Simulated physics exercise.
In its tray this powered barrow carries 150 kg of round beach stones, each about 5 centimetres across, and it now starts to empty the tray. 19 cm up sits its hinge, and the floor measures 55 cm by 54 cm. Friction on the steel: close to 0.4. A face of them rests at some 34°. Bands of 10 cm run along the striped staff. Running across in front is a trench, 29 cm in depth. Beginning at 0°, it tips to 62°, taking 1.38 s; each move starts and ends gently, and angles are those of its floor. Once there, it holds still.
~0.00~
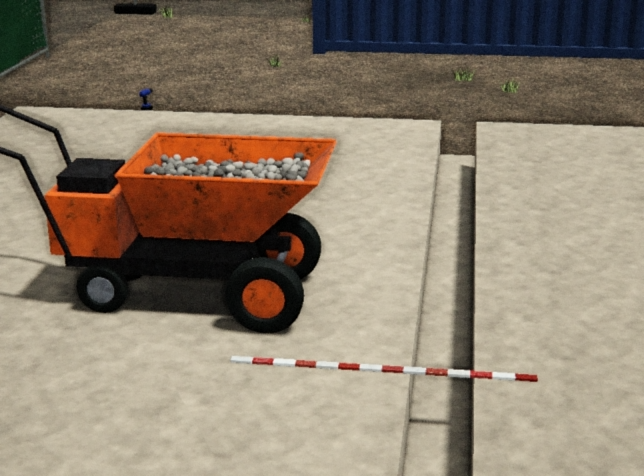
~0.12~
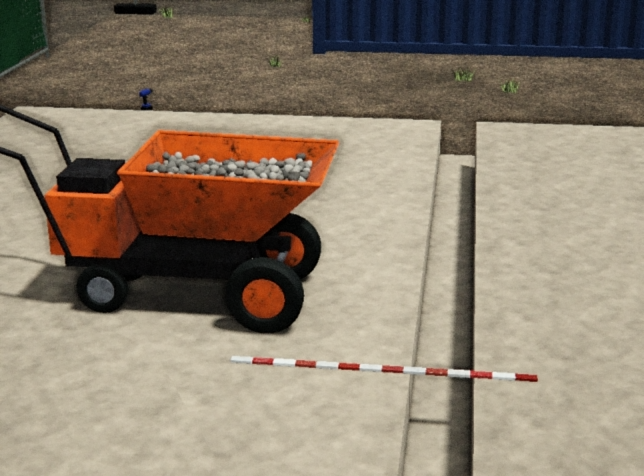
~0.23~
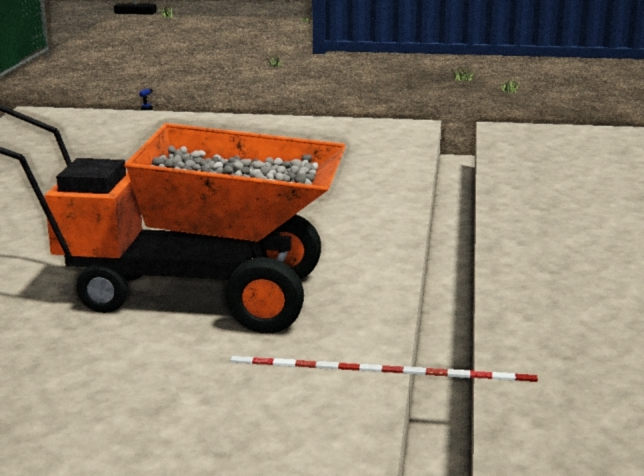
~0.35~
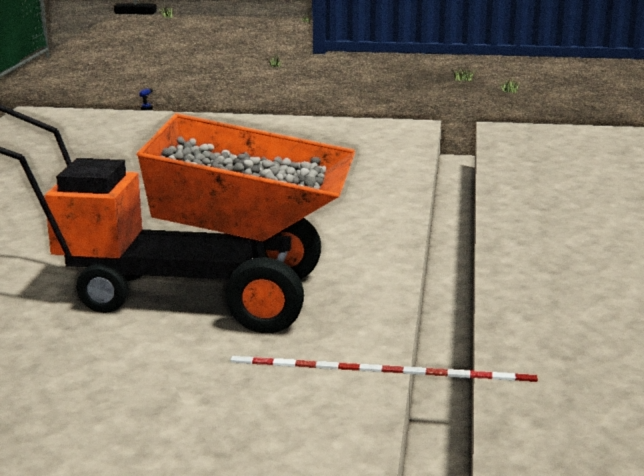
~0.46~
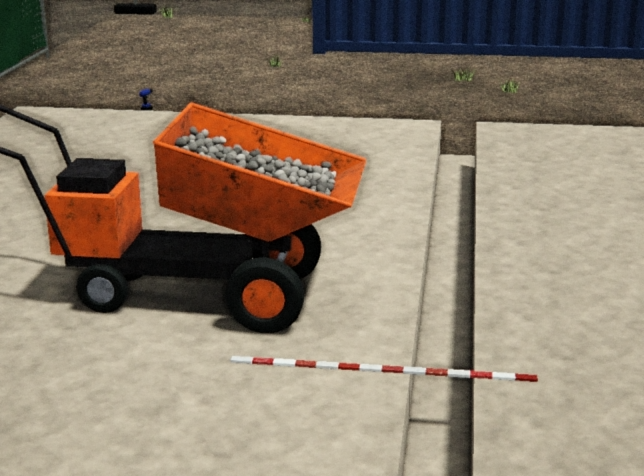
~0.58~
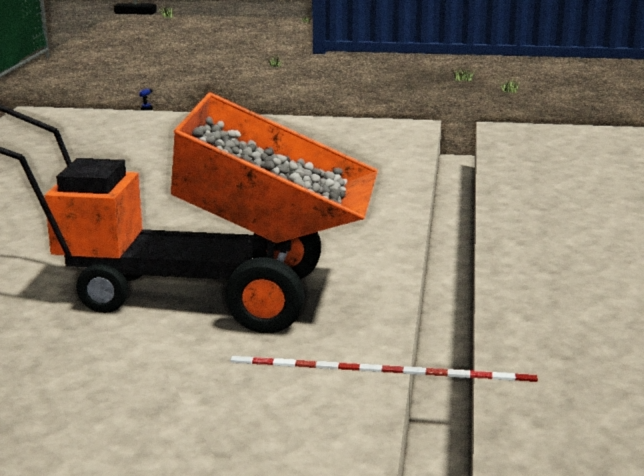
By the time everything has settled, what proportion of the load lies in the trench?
About 90 percent of the load.
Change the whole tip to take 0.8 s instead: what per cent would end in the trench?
With that change, it comes to around 80 per cent.
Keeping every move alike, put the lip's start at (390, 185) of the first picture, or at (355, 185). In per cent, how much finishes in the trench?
I'd expect some 20 per cent, then some 50.
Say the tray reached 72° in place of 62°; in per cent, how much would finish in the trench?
It comes out at about 95 percent.
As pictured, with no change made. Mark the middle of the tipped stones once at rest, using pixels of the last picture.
Their centre sits close to (448, 343).
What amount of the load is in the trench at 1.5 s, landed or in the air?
Roughly 35 percent of the load.
After 1.0 s the floor is at 52°; 100 % in the tray; the foremost stones are at (393, 252).
After 1.5 s the floor is at 62°; 63 % in the tray, 2 % short of the trench, 35 % in the trench, 1 % past the trench; the foremost stones are at (480, 305).
After 1.8 s the floor is at 62°; 27 % in the tray, 1 % short of the trench, 62 % in the trench, 9 % past the trench; the foremost stones are at (573, 324).
After 3.8 s the floor is at 62°; 0 % in the tray, 90 % in the trench, 10 % past the trench; the foremost stones are past the picture's edge.
